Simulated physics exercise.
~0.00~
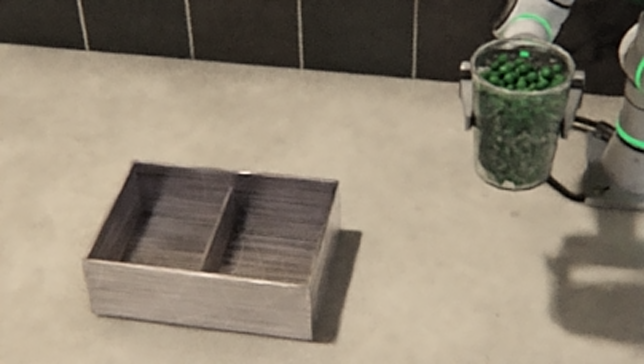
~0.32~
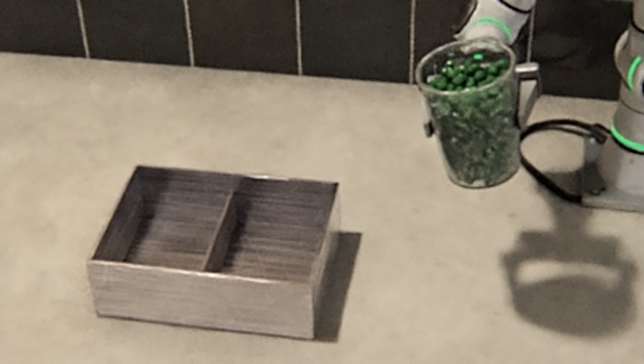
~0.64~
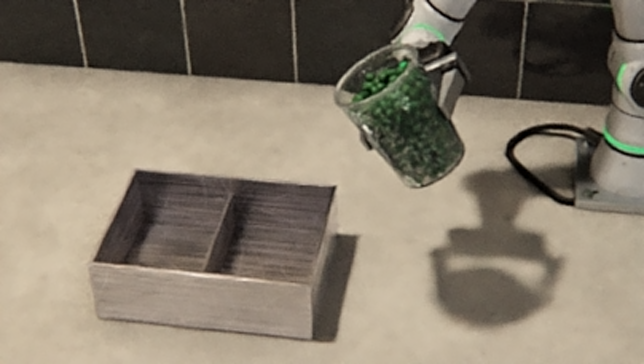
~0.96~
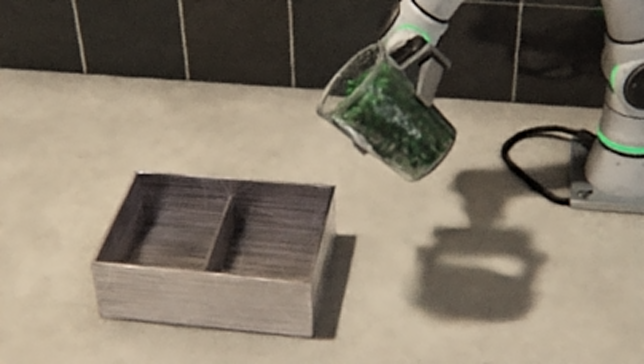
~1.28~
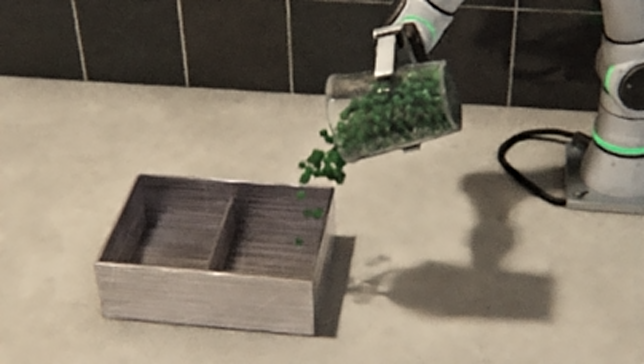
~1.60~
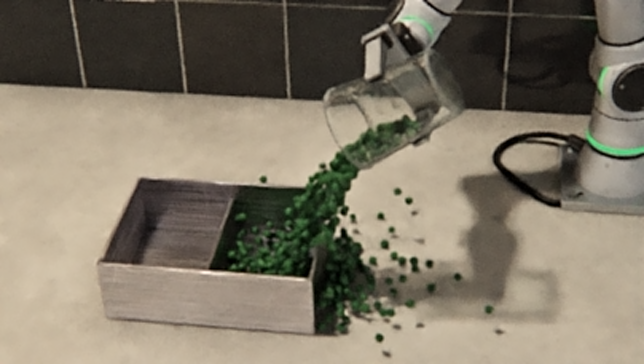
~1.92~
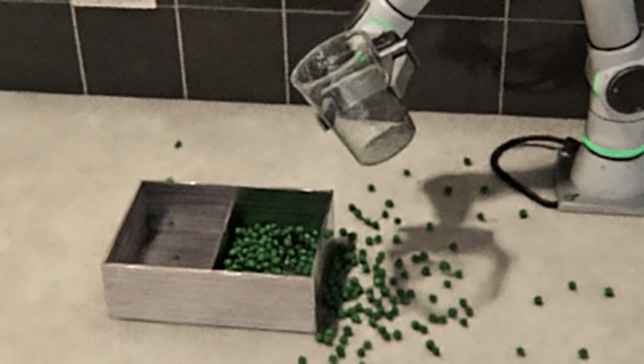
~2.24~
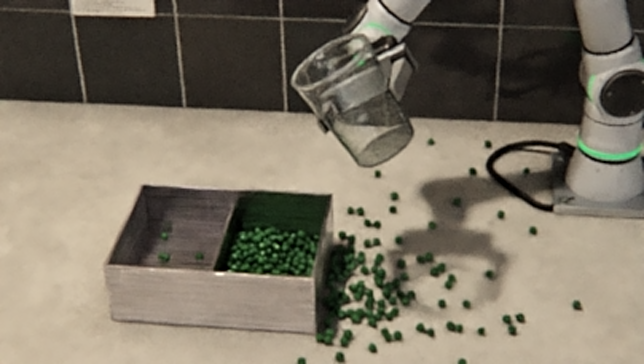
On a pale tabletop before a dark tiled wall, seen from slightly above, an open grey box with two compartments sits at left. A robot arm with green-lit rings, at right, holds a clear cup full of small green beads. The arm carries the cup left towards the box, tilting it as it goes, then tips it further until the beads pour out. Many land in the box's right compartment, while others spill over its edge and scatter across the table. The arm turns the emptied cup partly back up, leaving a green heap in the right compartment, a few beads in the left and many strewn on the table.
